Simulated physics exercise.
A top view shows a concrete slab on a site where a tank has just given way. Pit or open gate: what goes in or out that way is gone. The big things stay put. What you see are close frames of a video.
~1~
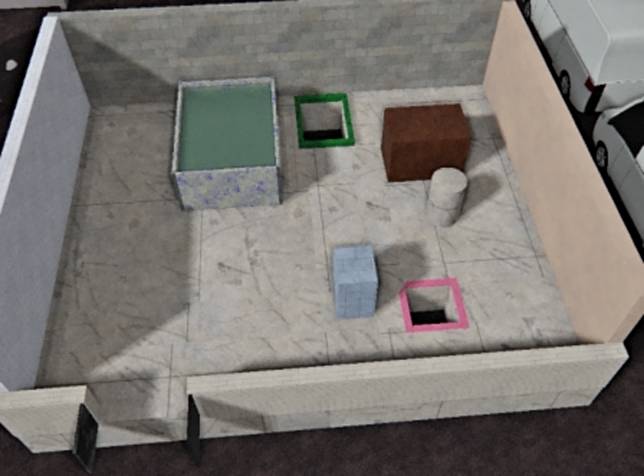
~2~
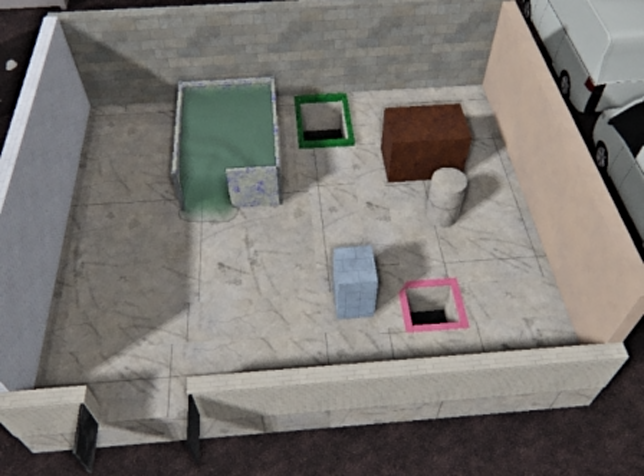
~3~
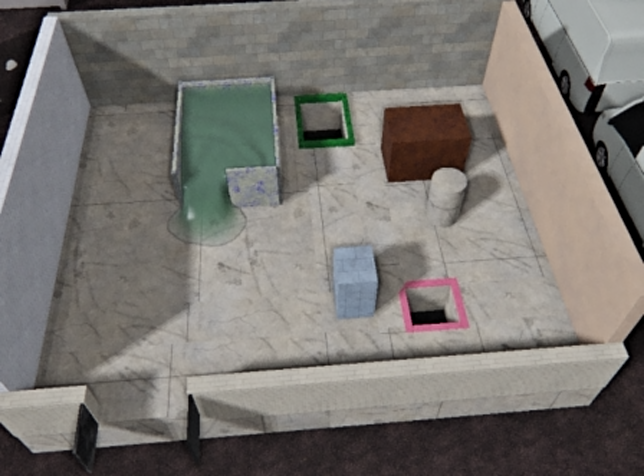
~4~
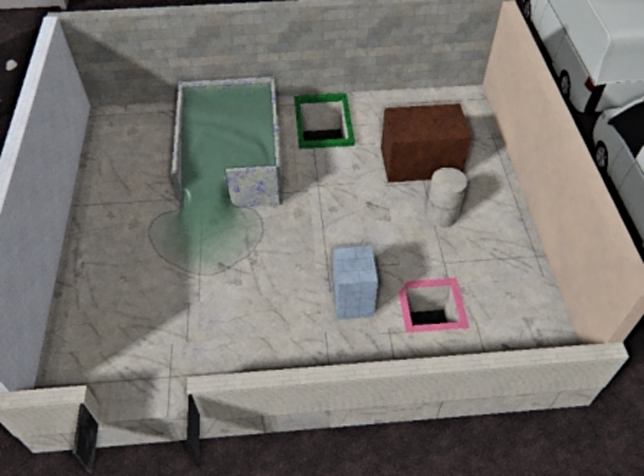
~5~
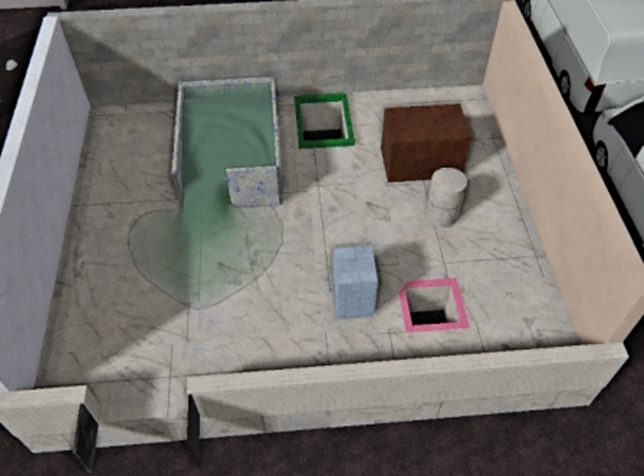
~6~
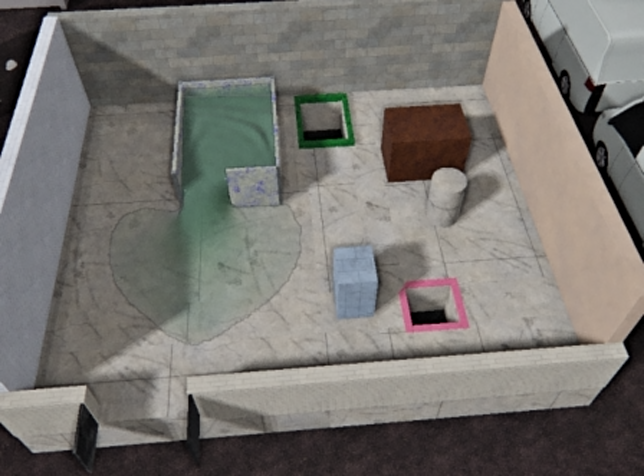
Green water sits still in a speckled tank on a walled slab, then pours through a gap at the left of the tank's front side. It spreads across the pale floor toward the viewer, widening into a broad, thin, rounded sheet left of the blue block.
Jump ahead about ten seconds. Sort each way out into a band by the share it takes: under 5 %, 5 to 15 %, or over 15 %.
Shares: The gate takes over 15 %; the pink pit takes 5 to 15 %; the green pit takes under 5 %.
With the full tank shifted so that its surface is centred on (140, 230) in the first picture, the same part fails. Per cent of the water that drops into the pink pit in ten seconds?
The pink pit gets around 2 per cent.
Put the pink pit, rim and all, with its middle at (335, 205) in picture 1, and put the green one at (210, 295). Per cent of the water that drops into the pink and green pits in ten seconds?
Measured shares in per cent - pink 0, green 35.
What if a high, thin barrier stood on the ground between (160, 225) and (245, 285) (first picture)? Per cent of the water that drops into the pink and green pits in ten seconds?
The pink pit gets 15 per cent, the green pit 0 per cent.
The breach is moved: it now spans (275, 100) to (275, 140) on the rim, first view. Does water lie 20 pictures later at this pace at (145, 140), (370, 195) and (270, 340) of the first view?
Spot by spot: Unaffected, then soaked through, then unaffected.
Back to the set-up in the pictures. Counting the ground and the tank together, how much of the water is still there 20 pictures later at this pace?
My figure: Some 86 per cent.
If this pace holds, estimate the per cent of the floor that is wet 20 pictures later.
Close to 40 in a hundred, I think.
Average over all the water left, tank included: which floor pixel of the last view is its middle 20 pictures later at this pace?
Centre of mass: Roughly (228, 234).
A moment on, water covers 30 % of the floor; the gate 1 %, the pink pit 0 %, the green pit 0 %.
Next, water covers 35 % of the floor; the gate 5 %, the pink pit 0 %, the green pit 0 %.
Then, water covers 40 % of the floor; the gate 13 %, the pink pit 1 %, the green pit 0 %.
Later, water covers 55 % of the floor; the gate 22 %, the pink pit 4 %, the green pit 0 %.
In the end, water covers 80 % of the floor; the gate 32 %, the pink pit 8 %, the green pit 0 %.
